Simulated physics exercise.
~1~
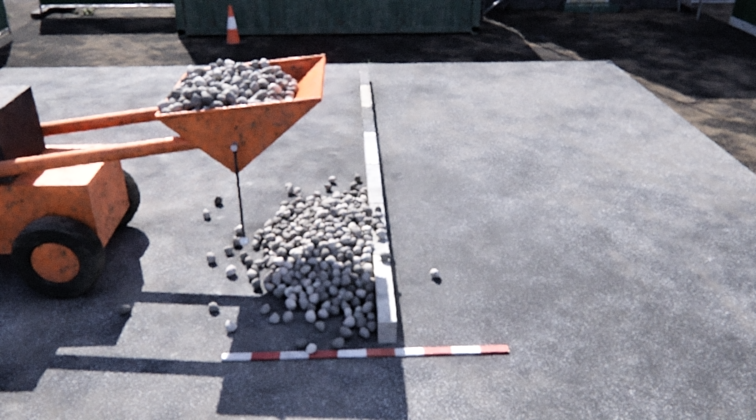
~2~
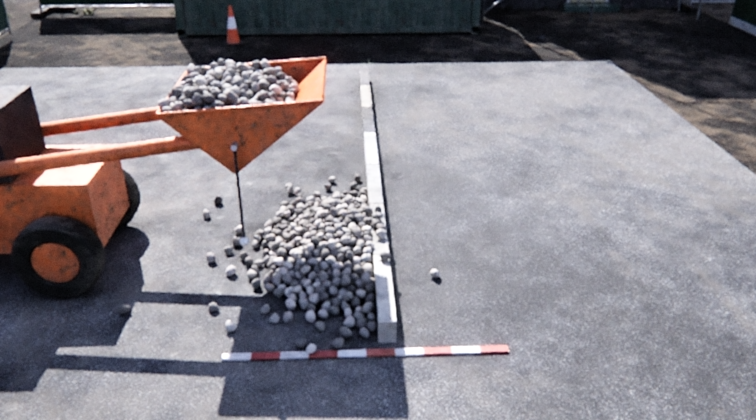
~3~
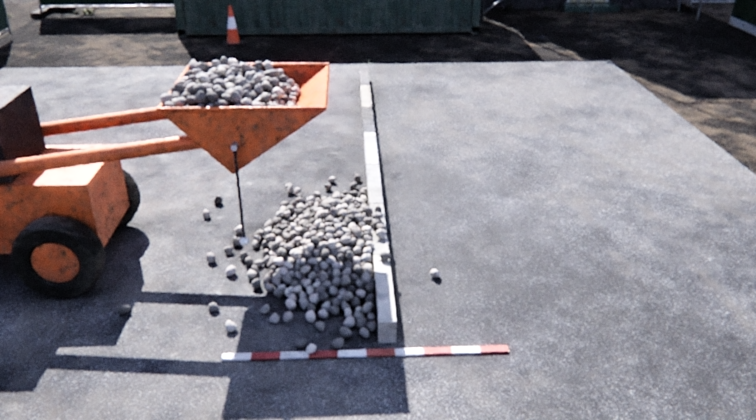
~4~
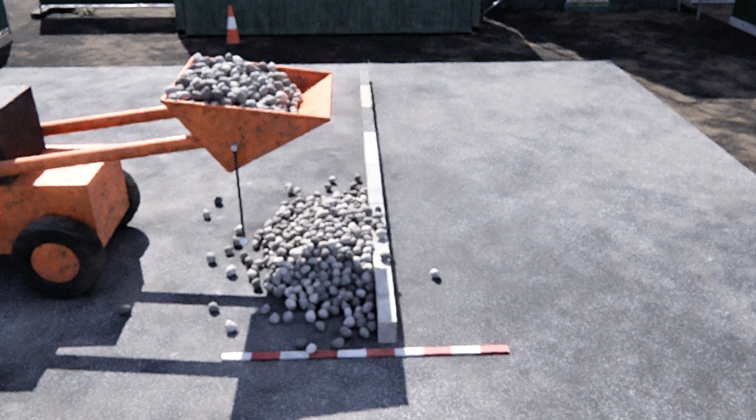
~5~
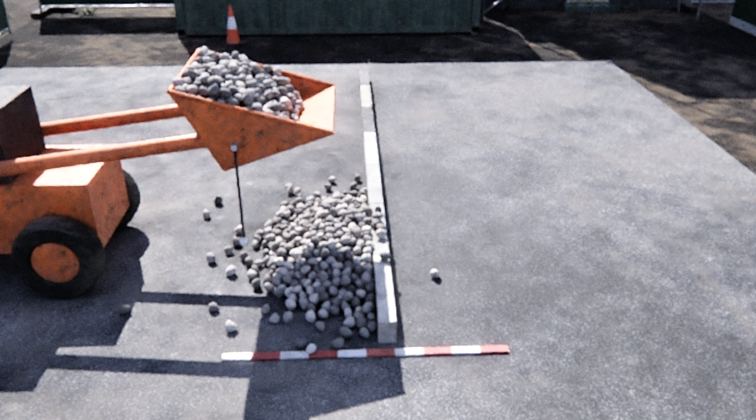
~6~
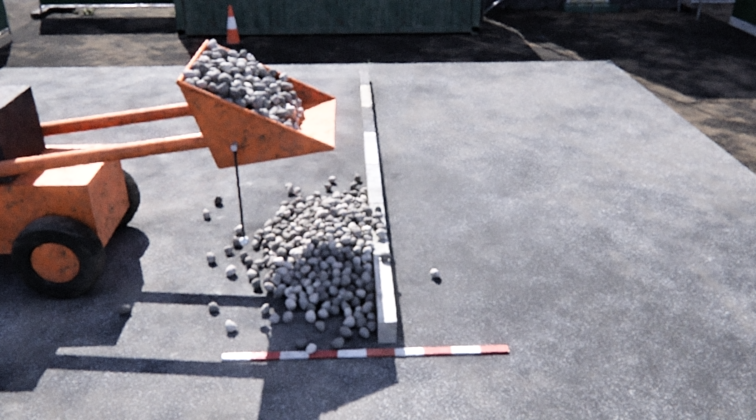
On sunlit tarmac, an orange loader tilting its raised bucket of grey stones forward above a stone pile beside a pale kerb.
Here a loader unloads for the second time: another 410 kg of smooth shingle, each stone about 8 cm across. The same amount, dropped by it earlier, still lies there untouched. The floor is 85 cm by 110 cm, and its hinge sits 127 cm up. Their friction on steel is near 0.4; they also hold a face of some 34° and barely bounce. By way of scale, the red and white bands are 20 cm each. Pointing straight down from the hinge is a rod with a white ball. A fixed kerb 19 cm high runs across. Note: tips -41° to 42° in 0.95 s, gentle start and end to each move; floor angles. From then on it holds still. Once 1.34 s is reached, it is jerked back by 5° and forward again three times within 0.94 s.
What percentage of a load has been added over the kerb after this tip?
34 %.
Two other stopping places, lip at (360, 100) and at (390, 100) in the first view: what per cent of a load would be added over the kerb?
Near 70 per cent from the first place, 95 from the second.
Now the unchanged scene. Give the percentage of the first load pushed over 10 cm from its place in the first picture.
Roughly 15 percent.
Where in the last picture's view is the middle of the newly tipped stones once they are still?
I'd put their centre close to (359, 237).
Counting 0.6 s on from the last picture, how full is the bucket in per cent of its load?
It holds some 50 per cent.
Then, 0.3 s after the last picture the floor is at 29°; in per cent of one load, 99 in the bucket, 101 on this side of the kerb; the foremost stones are at (385, 232).
Then, 0.6 s after the last picture the floor is at 42°; in per cent of one load, 49 in the bucket, 151 on this side of the kerb; the foremost stones are at (385, 232).
Then, 2.3 s after the last picture the floor is at 42°; in per cent of one load, 0 in the bucket, 166 on this side of the kerb, 34 over the kerb; the foremost stones are at (571, 260).
Then, 5.0 s after the last picture the floor is at 42°; in per cent of one load, 0 in the bucket, 166 on this side of the kerb, 34 over the kerb; the foremost stones are at (571, 260). Net gain over the kerb, 34.
